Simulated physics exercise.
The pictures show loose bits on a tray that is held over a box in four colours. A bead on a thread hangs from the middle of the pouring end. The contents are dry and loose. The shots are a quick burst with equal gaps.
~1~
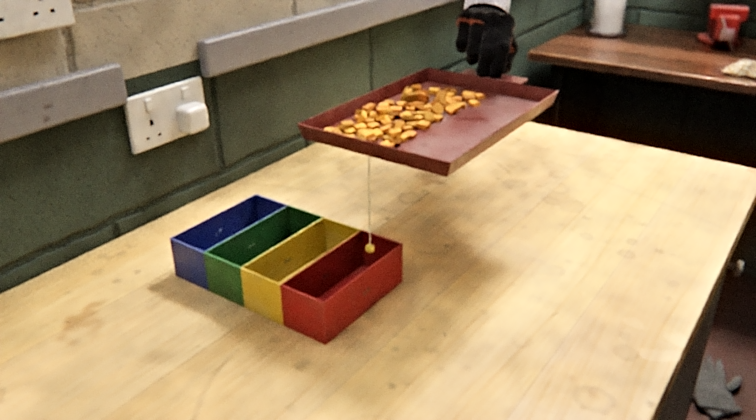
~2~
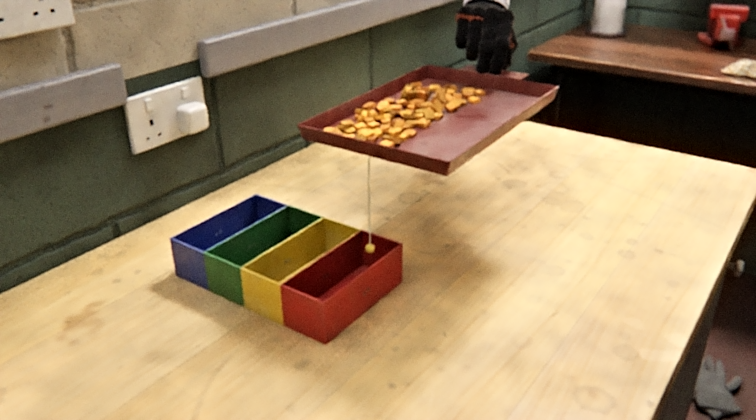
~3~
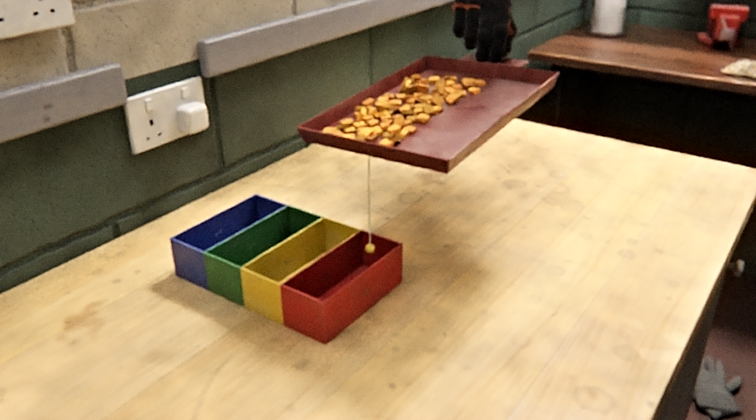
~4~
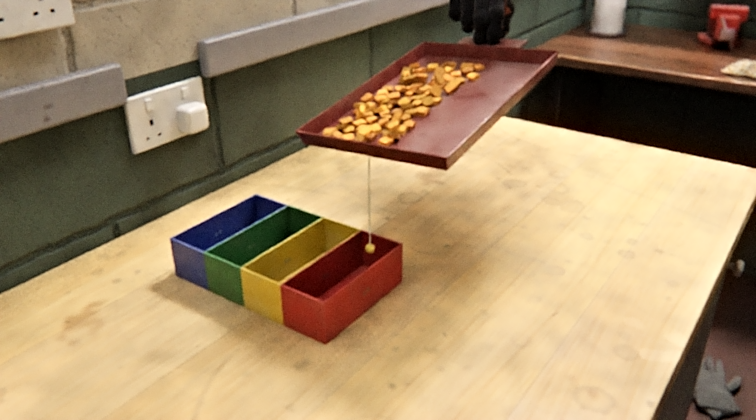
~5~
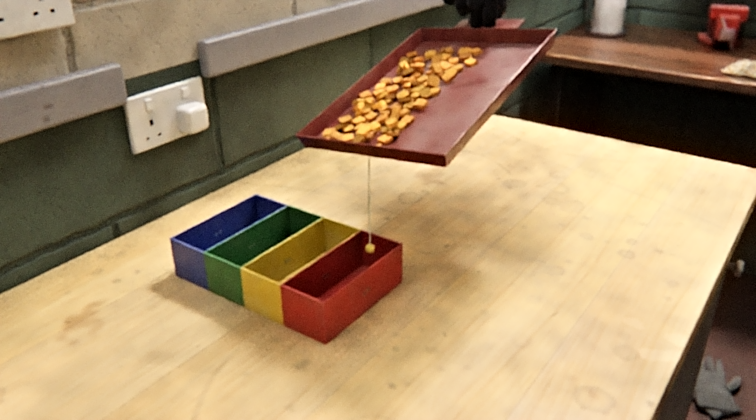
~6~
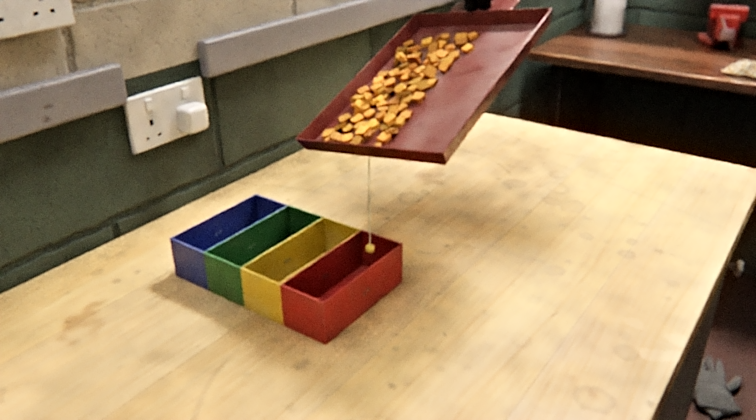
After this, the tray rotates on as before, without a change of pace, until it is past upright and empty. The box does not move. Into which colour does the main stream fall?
It favours the yellow compartment.
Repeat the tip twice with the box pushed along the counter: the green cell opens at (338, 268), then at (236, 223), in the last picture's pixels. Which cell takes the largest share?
In turn: The blue cell; the red cell.
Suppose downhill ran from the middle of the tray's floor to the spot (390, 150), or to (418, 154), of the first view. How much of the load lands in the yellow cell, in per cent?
The first gives 20 %, the second 0 %.
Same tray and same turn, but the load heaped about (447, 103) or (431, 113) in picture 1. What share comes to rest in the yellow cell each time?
The first gives 70 %, the second 70 %.
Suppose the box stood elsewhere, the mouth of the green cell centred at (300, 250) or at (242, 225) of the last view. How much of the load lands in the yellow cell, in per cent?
The first gives 20 %, the second 30 %.
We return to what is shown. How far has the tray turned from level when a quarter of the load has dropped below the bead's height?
Around 85° of tilt.
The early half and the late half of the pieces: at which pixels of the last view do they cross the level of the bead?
First near (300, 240), later near (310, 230).
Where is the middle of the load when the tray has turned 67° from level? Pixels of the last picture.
Near (339, 119).
Soon, tray tipped steeply; nearly all on the tray; a stray few falling or outside the box.
A while on, tray tipped past a quarter turn; a small part on the tray; about two thirds in the yellow cell; a small part in the red cell; a small part in the green cell; a small part falling or outside the box.
Towards the end, tray tipped past a quarter turn; most in the yellow cell; a small part in the red cell; a small part in the green cell.
Finally, tray tipped past a quarter turn; most in the yellow cell; a small part in the red cell; a small part in the green cell; none in the blue cell.
